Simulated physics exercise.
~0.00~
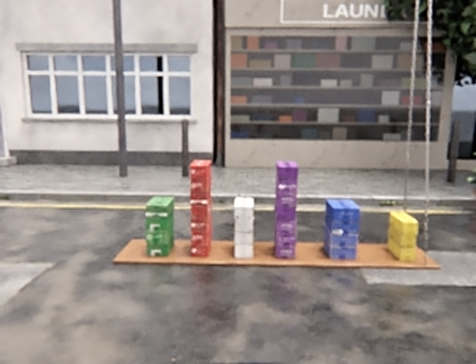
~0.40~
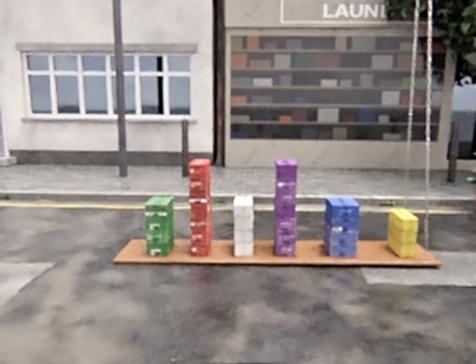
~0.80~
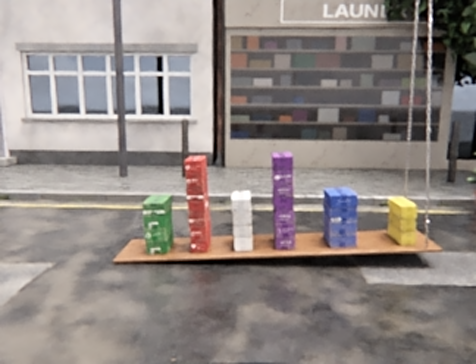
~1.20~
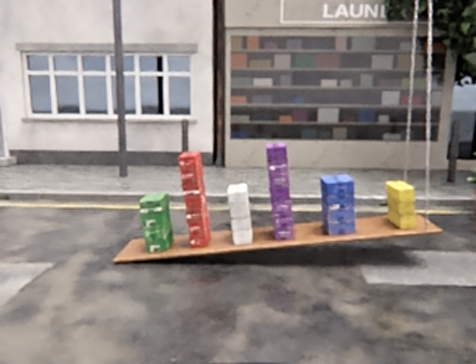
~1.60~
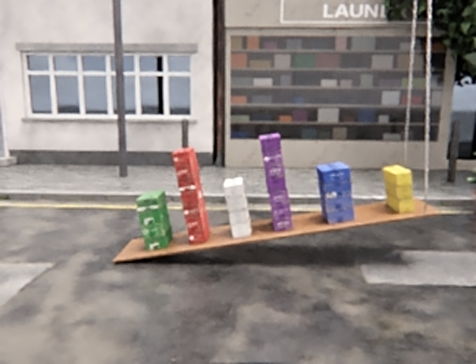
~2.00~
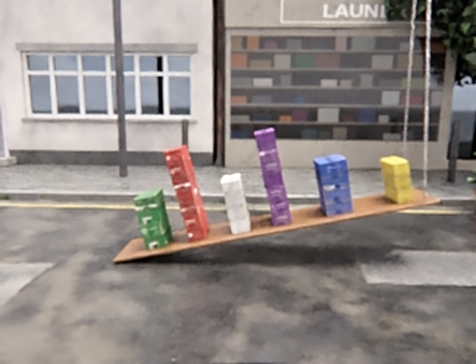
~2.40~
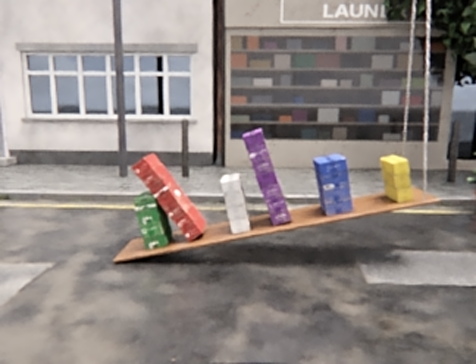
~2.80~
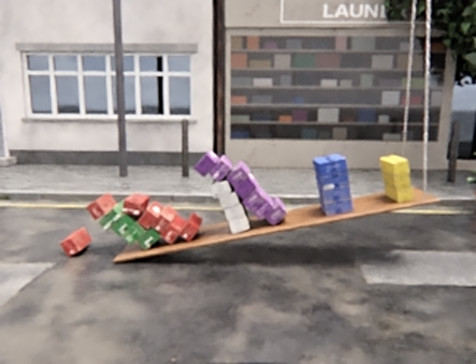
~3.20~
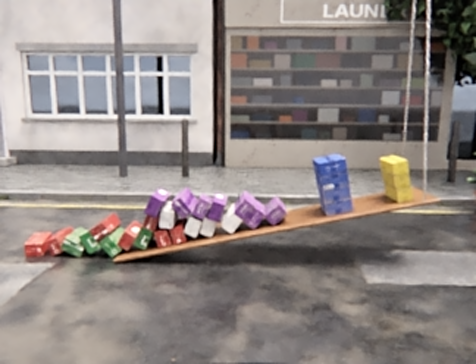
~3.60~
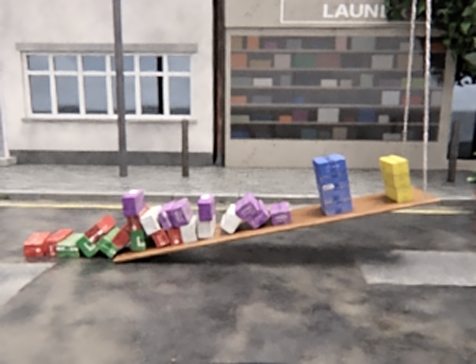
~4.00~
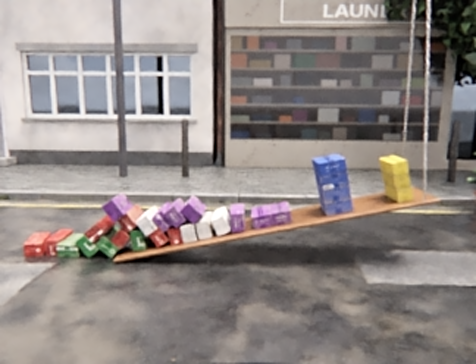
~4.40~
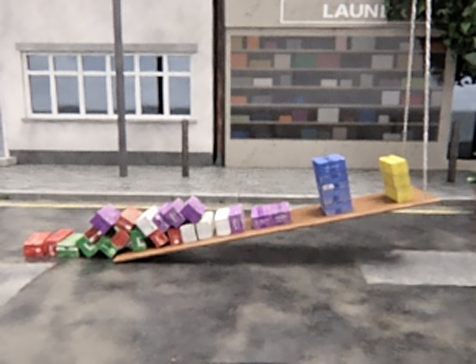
A tilting plank topples the red, green, white and purple stacks leftward; blue and yellow stand.
